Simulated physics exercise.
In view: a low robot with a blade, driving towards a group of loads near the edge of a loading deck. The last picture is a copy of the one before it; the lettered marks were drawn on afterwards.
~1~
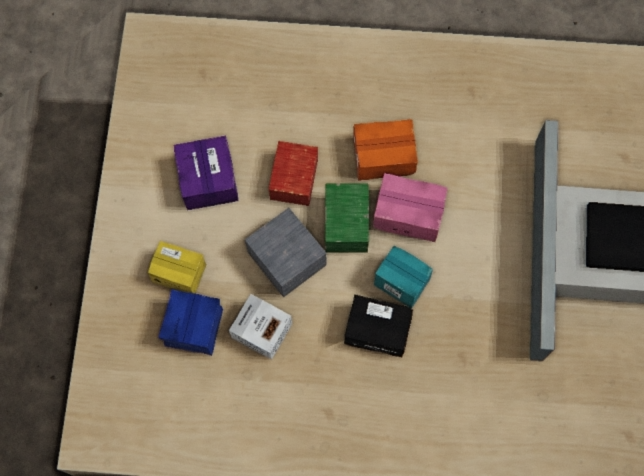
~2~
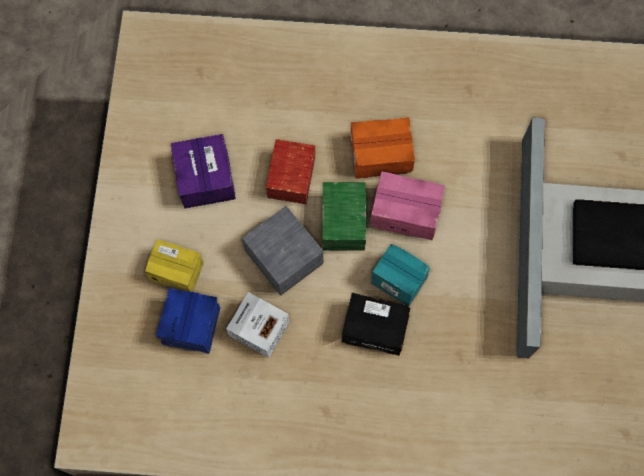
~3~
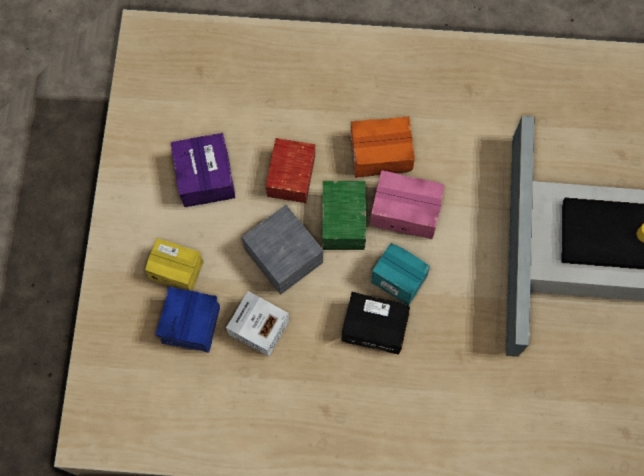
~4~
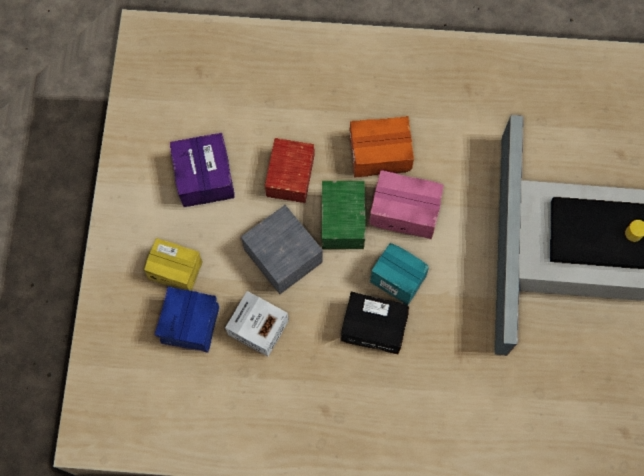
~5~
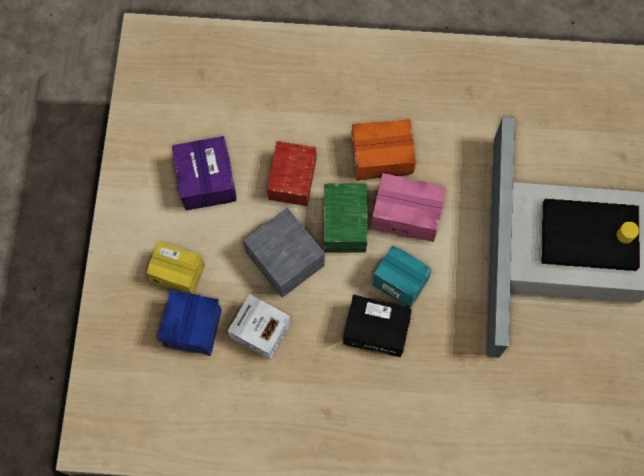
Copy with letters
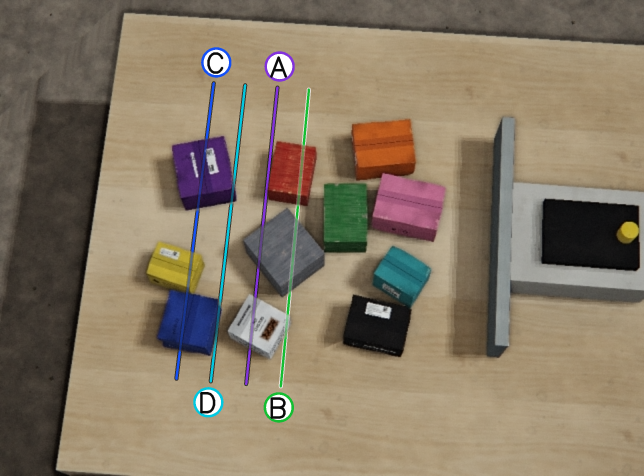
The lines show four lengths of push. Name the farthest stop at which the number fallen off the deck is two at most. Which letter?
Stop at D.
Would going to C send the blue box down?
Yes.
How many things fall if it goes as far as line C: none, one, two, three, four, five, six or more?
By then, three.
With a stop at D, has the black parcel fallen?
By then, no.
On the marked copy, A at (263, 229); B at (296, 231); C at (196, 224); D at (229, 227).
Following D. Soon after the start, robot (484, 227); orange parcel (372, 145); black parcel (360, 330).
Later, robot (383, 220); purple box (167, 170); blue box (157, 330).
In the end, robot (307, 215); purple box over the edge; blue box (81, 327); one fallen.
As for the rest, A is within the limit but short; B is within the limit but short; C drops three.
